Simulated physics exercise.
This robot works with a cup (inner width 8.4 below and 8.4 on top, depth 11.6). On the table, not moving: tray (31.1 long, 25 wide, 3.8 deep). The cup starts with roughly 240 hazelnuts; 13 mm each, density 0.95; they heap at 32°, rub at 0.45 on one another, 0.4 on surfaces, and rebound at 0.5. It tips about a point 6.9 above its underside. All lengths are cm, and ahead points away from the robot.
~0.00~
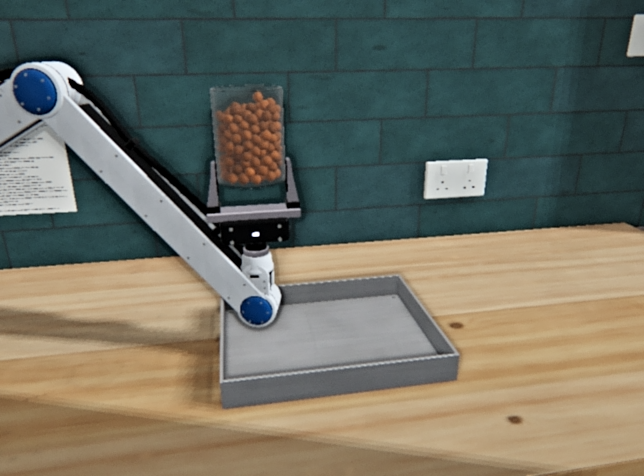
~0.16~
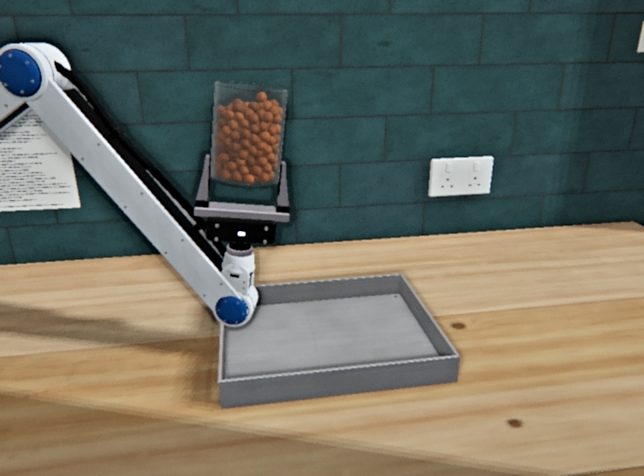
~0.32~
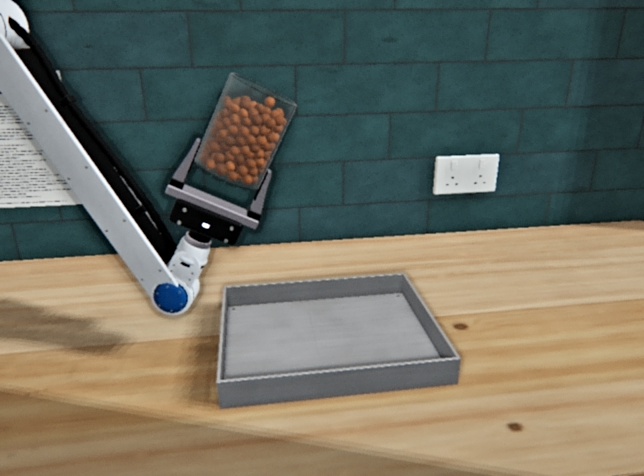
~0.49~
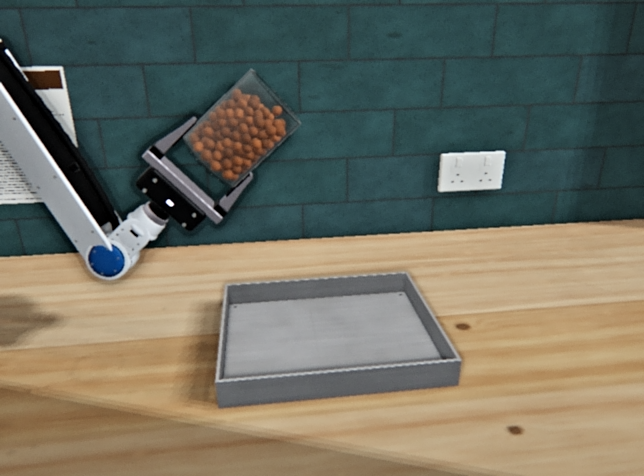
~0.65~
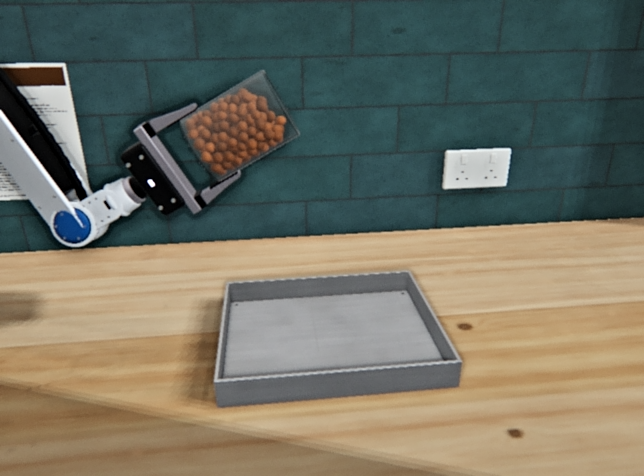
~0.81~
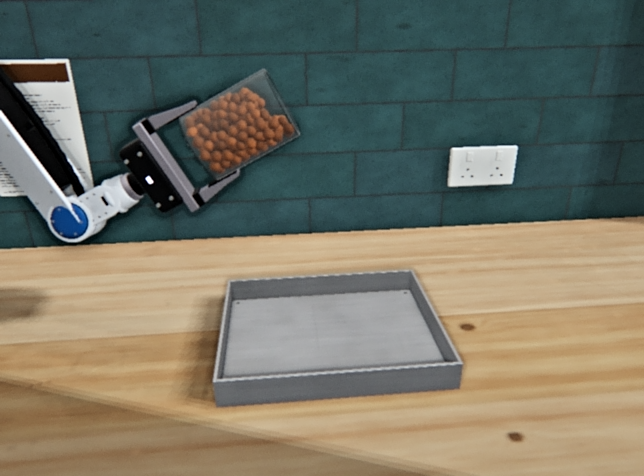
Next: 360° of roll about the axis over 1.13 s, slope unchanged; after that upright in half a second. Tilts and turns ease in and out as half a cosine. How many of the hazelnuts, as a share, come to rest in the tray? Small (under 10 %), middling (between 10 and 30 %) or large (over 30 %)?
A small share, under 10 %, ends in the tray.
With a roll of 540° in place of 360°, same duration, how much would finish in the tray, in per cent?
It would be near 0 per cent.
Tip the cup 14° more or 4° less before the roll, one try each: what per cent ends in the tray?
About 20 and 0 per cent.
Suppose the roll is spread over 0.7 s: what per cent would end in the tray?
It would be near 0 per cent.
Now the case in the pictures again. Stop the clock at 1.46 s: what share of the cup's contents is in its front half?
About 45 per cent.
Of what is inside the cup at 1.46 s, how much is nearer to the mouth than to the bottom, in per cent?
Roughly 40 per cent.
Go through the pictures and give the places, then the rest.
In the first frame, cup middle at (249, 136), upright; upper third of the load around (250, 120), from x 220 to 280, top at y 95; 237 in the cup.
In the second frame, cup middle at (248, 135), tipped 8°; upper third of the load around (247, 119), from x 220 to 280, top at y 95.
In the third frame, cup middle at (245, 134), tipped 27°; upper third of the load around (245, 119), from x 205 to 280, top at y 100.
In the fourth frame, cup middle at (242, 130), tipped 49°; upper third of the load around (242, 116), from x 195 to 280, top at y 95.
In the fifth frame, cup middle at (240, 127), tipped 62°; upper third of the load around (240, 115), from x 190 to 280, top at y 95.
In the sixth frame, cup middle at (240, 126), tipped 63°; upper third of the load around (236, 114), from x 190 to 290, top at y 95; 237 in the cup.
By 1.46 s, tipped 63°, highest piece 37 above the table; 235 in the cup, 2 in flight or on a rim.
By 2.11 s, tipped 46°, highest piece 36 above the table; 231 in the cup, 3 in the tray, 3 in flight or on a rim.
By 2.64 s, upright, highest piece 38 above the table; 231 in the cup, 5 in the tray, 1 on the table or floor.
By 3.34 s, upright, highest piece 38 above the table; 231 in the cup, 5 in the tray, 1 on the table or floor.
Final count, 231 in the cup, 5 in the tray, 1 on the table or floor. That is 2 % in the tray.
